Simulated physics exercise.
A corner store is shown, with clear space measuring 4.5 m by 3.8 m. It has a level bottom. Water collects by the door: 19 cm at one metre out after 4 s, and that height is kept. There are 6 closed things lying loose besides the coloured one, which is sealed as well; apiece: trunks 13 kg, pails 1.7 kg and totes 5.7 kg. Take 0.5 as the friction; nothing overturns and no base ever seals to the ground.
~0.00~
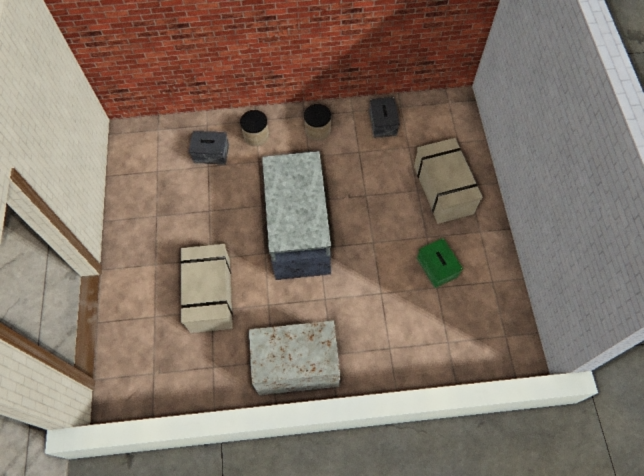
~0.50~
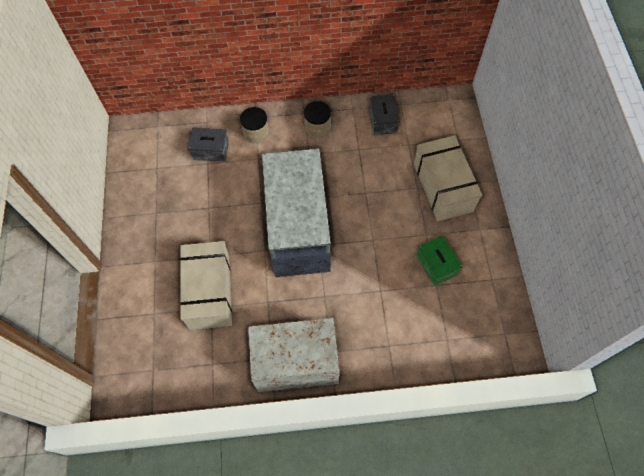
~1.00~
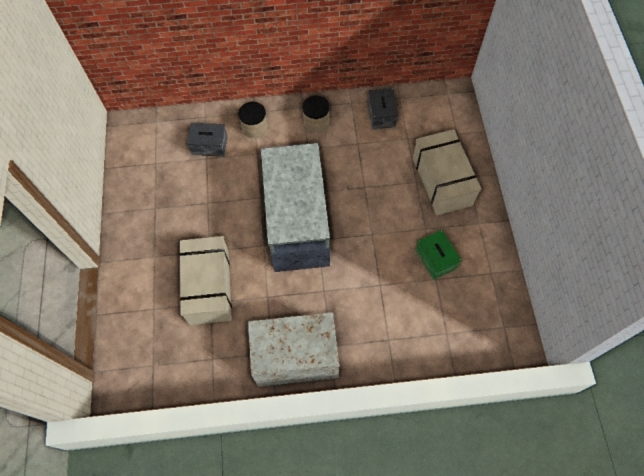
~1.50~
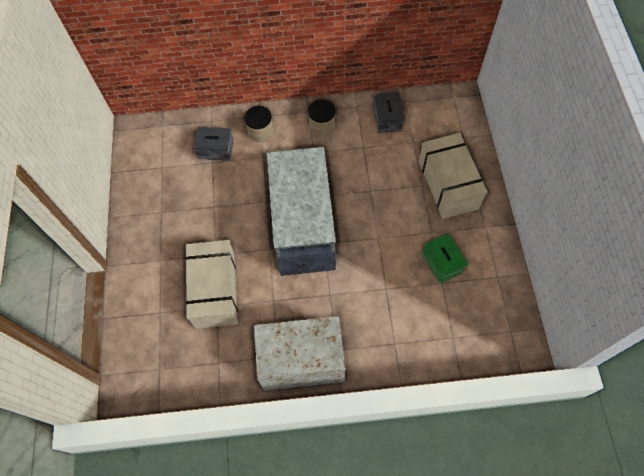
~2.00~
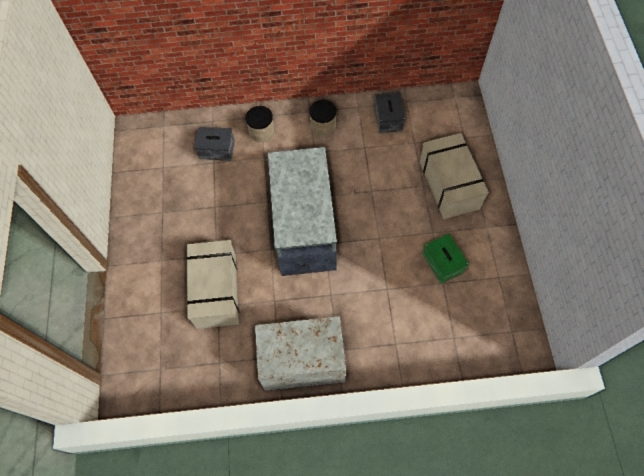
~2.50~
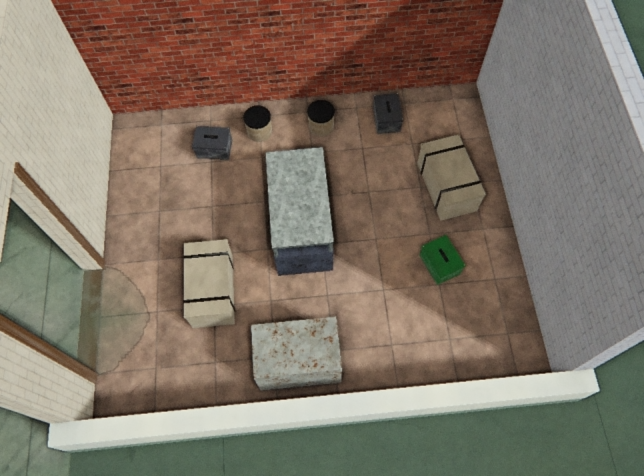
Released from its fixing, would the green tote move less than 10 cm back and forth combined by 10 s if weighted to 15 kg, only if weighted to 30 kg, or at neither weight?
Prediction: The lesser amount steadies it.
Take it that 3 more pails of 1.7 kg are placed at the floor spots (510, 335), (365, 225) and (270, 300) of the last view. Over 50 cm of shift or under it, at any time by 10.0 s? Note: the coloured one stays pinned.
Spot one stays inside, spot two stays inside, spot three crosses the limit.
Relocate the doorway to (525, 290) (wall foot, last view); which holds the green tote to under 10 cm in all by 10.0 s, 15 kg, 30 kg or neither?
If so, only the heavier one succeeds.
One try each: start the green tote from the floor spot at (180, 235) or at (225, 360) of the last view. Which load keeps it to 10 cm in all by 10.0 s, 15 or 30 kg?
For the first start the lighter one suffices; for the second you need the heavier one.
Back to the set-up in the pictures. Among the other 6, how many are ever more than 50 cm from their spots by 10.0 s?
It works out to 5.
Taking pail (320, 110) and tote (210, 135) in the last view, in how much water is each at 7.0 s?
First about 2 cm, second about 3 cm.
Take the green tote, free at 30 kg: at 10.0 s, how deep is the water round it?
6 cm, roughly.
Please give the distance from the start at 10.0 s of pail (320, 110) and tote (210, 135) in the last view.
140 cm and 100 cm respectively.
After 3.5 s the green tote would be 0 cm from its start with 15 kg and 0 cm from its start with 30 kg; 0 cm of water round it then.
After 4.5 s the green tote would be 0 cm from its start with 15 kg and 0 cm from its start with 30 kg; 0 cm of water round it then.
After 7.0 s the green tote would be 0 cm from its start with 15 kg and 0 cm from its start with 30 kg; 3 cm of water round it then.
After 10.0 s the green tote would be 2 cm from its start with 15 kg and 1 cm from its start with 30 kg; 6 cm of water round it then.
